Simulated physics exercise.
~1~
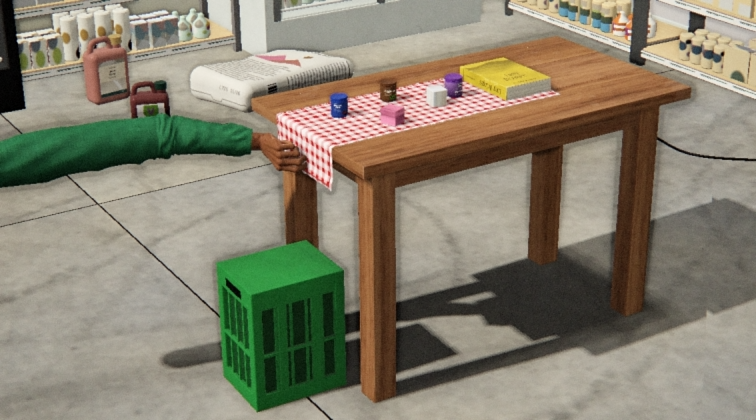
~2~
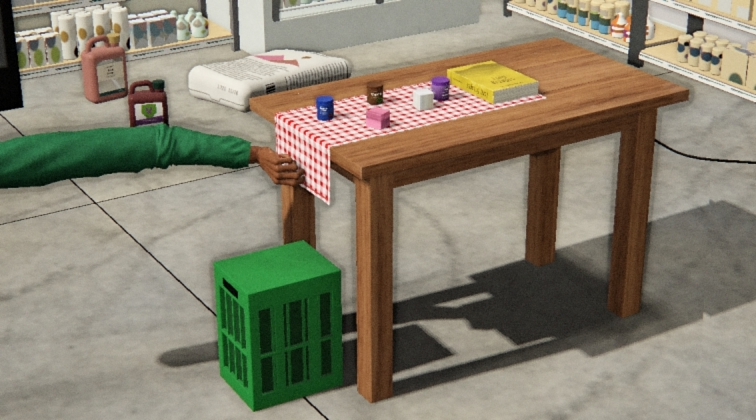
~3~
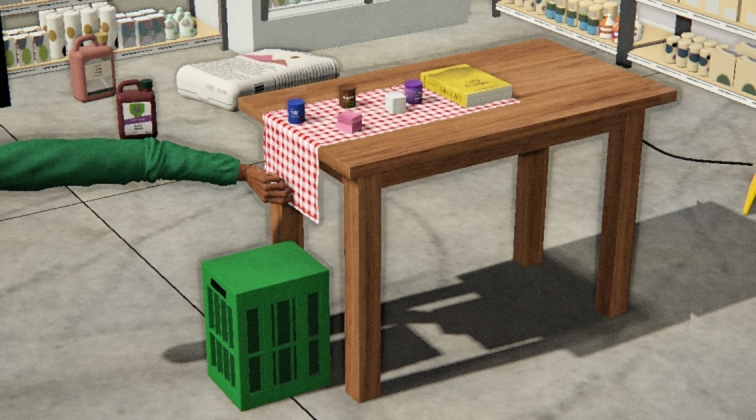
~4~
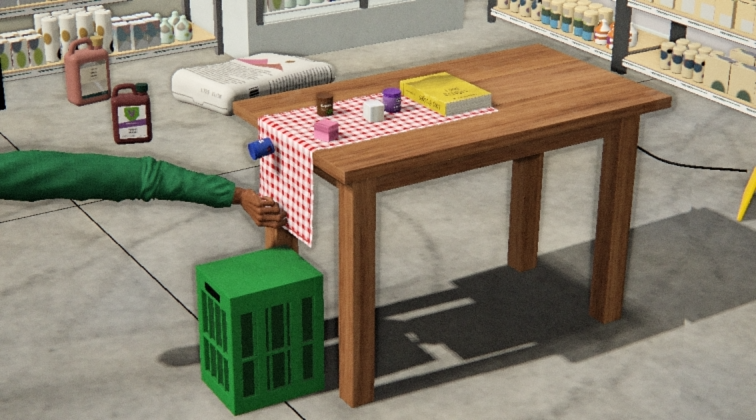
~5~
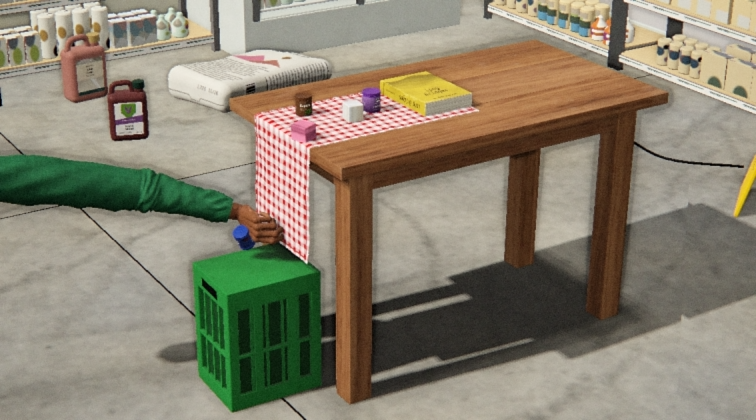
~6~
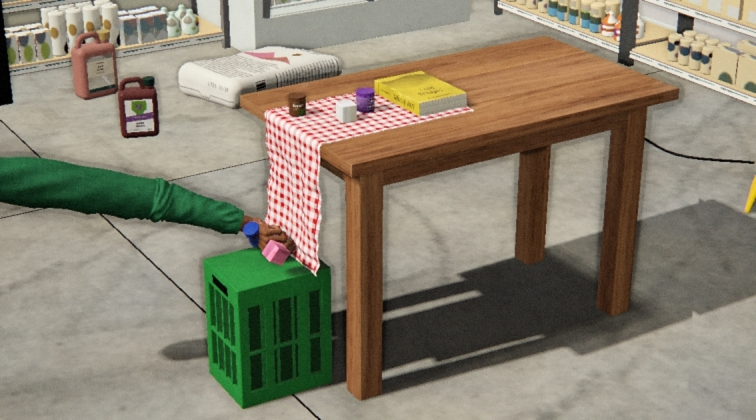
A green-sleeved arm pulls a checkered cloth down, and two small items drop toward the crate.
